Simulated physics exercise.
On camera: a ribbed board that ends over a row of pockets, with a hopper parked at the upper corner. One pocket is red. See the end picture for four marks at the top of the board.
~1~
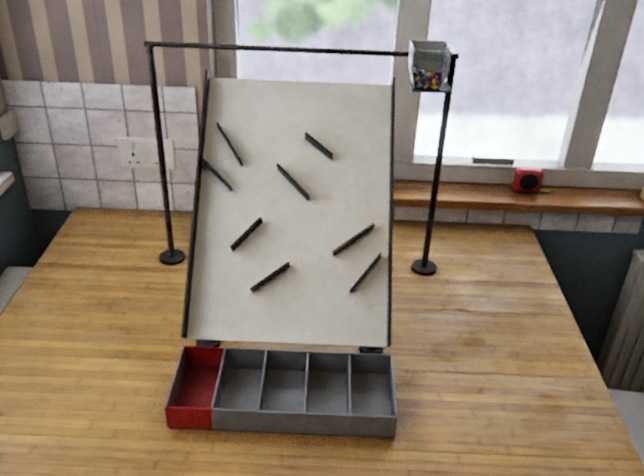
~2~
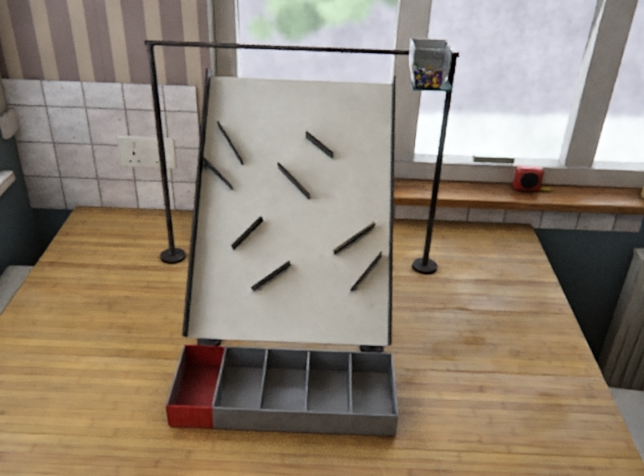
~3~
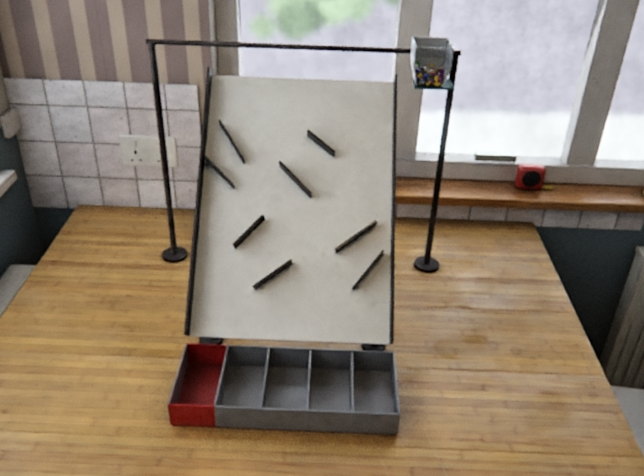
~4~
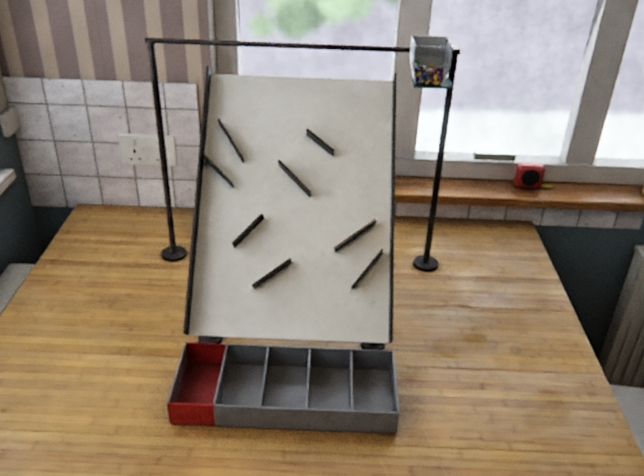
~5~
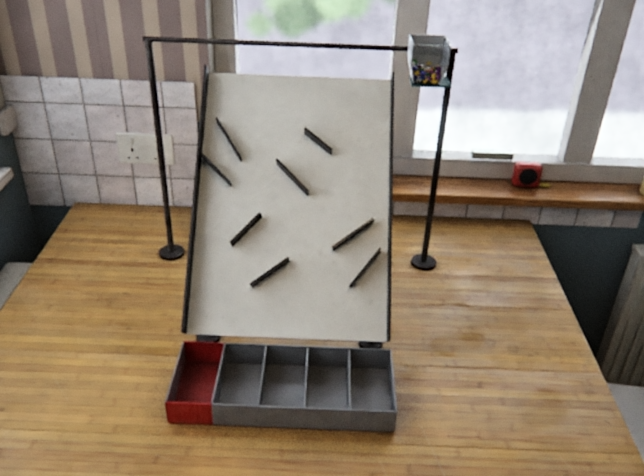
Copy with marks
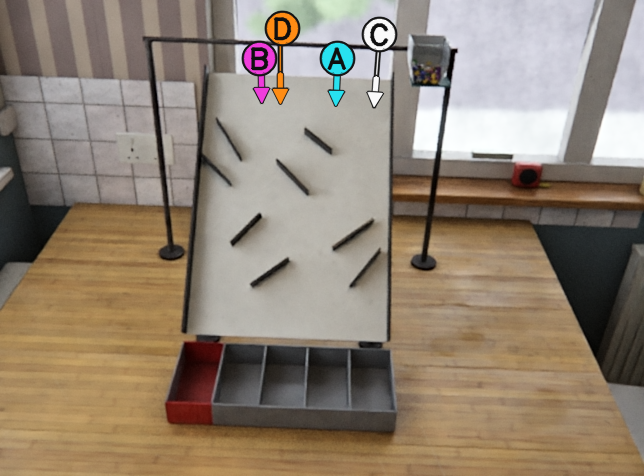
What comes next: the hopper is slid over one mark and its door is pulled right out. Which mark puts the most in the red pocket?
Mark B.
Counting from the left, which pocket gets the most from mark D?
The first from the left.
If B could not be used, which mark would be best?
D.
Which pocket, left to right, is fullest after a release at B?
The first.
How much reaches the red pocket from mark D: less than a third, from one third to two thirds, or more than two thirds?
From one third to two thirds.
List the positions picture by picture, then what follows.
In the first picture, hopper at (426, 80), jelly beans, door shut.
In the second picture, ribs (218, 121) to (241, 160), (306, 131) to (333, 153), (202, 156) to (231, 185).
In the third picture, ribs (279, 161) to (311, 193), (233, 245) to (263, 215), (336, 249) to (377, 220).
In the fourth picture, ribs (252, 286) to (291, 259), (353, 286) to (383, 249).
In the fifth picture, red pocket at (189, 412), number 1 of 5 from the left.
On the marked copy, mark A meets the board at (336, 100); mark B meets the board at (261, 97); mark C meets the board at (374, 101); mark D meets the board at (280, 98).
If A is chosen, a stray few in the red pocket, most in other pockets, a small part held on the board.
If B is chosen, about two thirds in the red pocket, about a third in other pockets.
If C is chosen, none in the red pocket, most in other pockets, a small part held on the board, a stray few outside the box.
If D is chosen, about a third in the red pocket, about half in other pockets, a small part held on the board.
